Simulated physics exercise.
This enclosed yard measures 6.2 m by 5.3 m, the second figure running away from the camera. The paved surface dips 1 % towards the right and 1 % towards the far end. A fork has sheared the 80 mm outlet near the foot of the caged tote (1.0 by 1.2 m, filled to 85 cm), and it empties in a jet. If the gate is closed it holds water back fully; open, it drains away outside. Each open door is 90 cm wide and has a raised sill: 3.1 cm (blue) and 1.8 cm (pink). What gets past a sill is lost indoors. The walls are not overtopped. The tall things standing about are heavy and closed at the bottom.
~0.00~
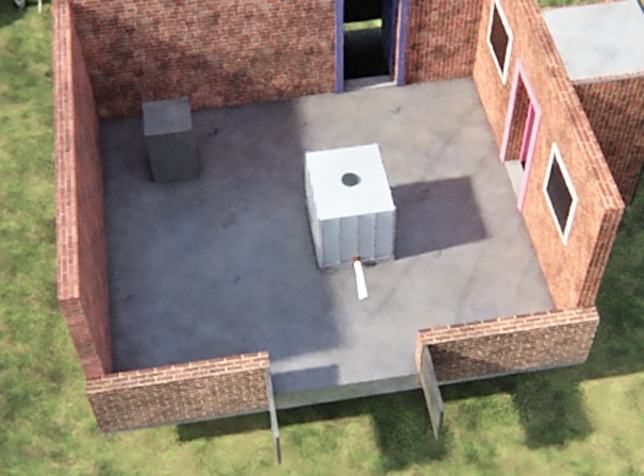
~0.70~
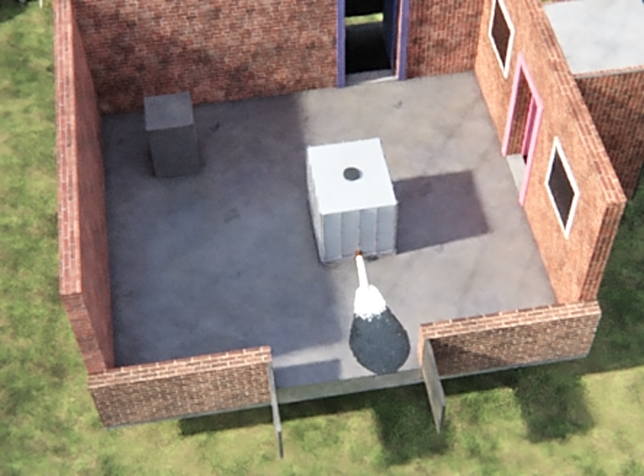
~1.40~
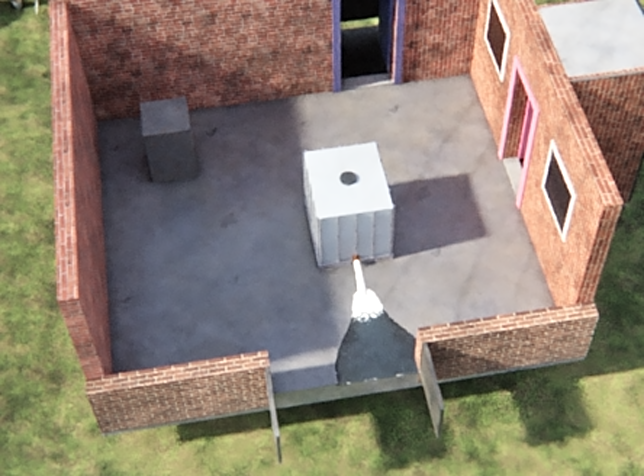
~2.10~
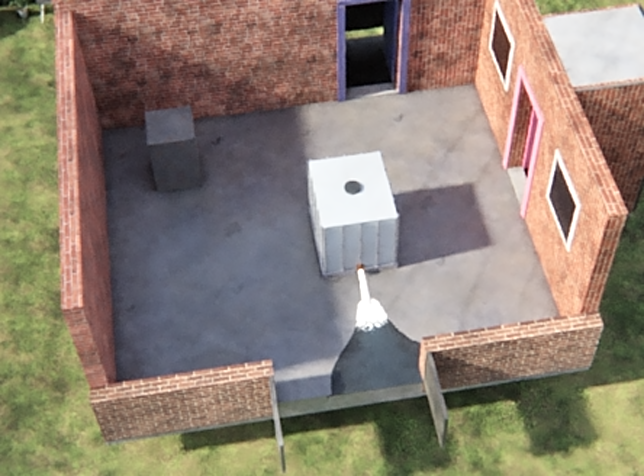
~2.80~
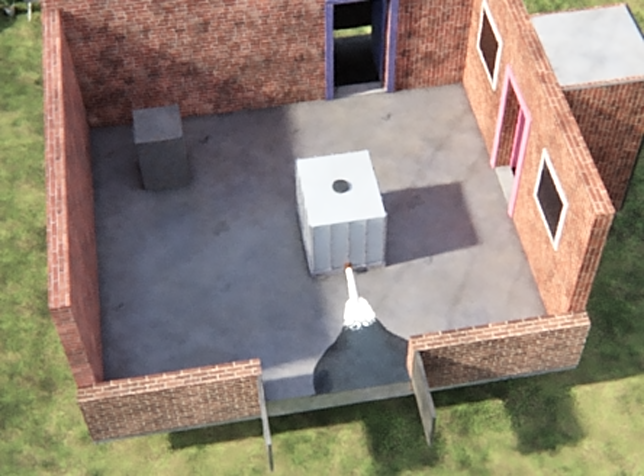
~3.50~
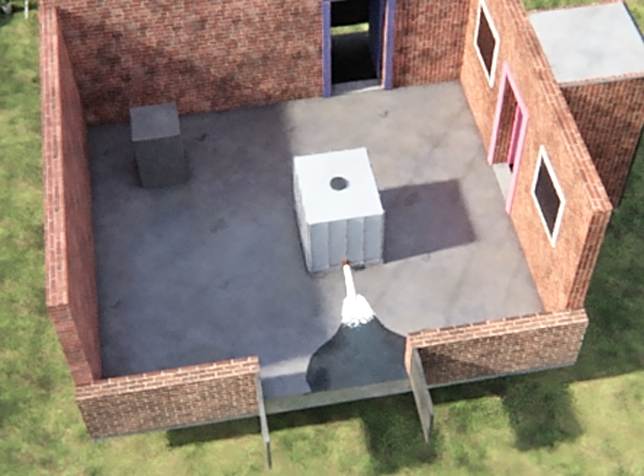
At first, a short white jet comes from the foot of a pale tote standing on dry grey paving inside a brick-walled yard. Water then spreads in a dark sheet toward the open doorway at the front, widening there, mostly leftward, more slowly by the end, while the tote stays still.
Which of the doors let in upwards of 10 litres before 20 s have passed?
The water let in: At the blue door it does not reach the limit; at the pink door it stays under the limit.
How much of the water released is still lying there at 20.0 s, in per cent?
Roughly 14 in a hundred.
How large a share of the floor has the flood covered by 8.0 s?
About 5 per cent.
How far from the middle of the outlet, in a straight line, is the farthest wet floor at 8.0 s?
Some 2.0 m out.
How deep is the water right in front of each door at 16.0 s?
Depths in cm: Blue 0.0, pink 0.0.
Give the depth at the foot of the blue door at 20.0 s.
Some 0.0 cm.
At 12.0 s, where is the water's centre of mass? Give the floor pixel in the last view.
Near (400, 328).
After 5.0 s water covers 5 % of the floor and is deepest (3 cm) near (357, 313); blue door not reached, pink door not reached.
After 8.0 s water covers 5 % of the floor and is deepest (4 cm) near (355, 303); blue door not reached, pink door not reached.
After 12.0 s water covers 5 % of the floor and is deepest (4 cm) near (355, 303); blue door not reached, pink door not reached.
After 16.0 s water covers 5 % of the floor and is deepest (4 cm) near (355, 303); blue door not reached, pink door not reached.
After 20.0 s water covers 10 % of the floor and is deepest (4 cm) near (355, 303); blue door not reached, pink door 0.71 cm at the sill, 0 L in.
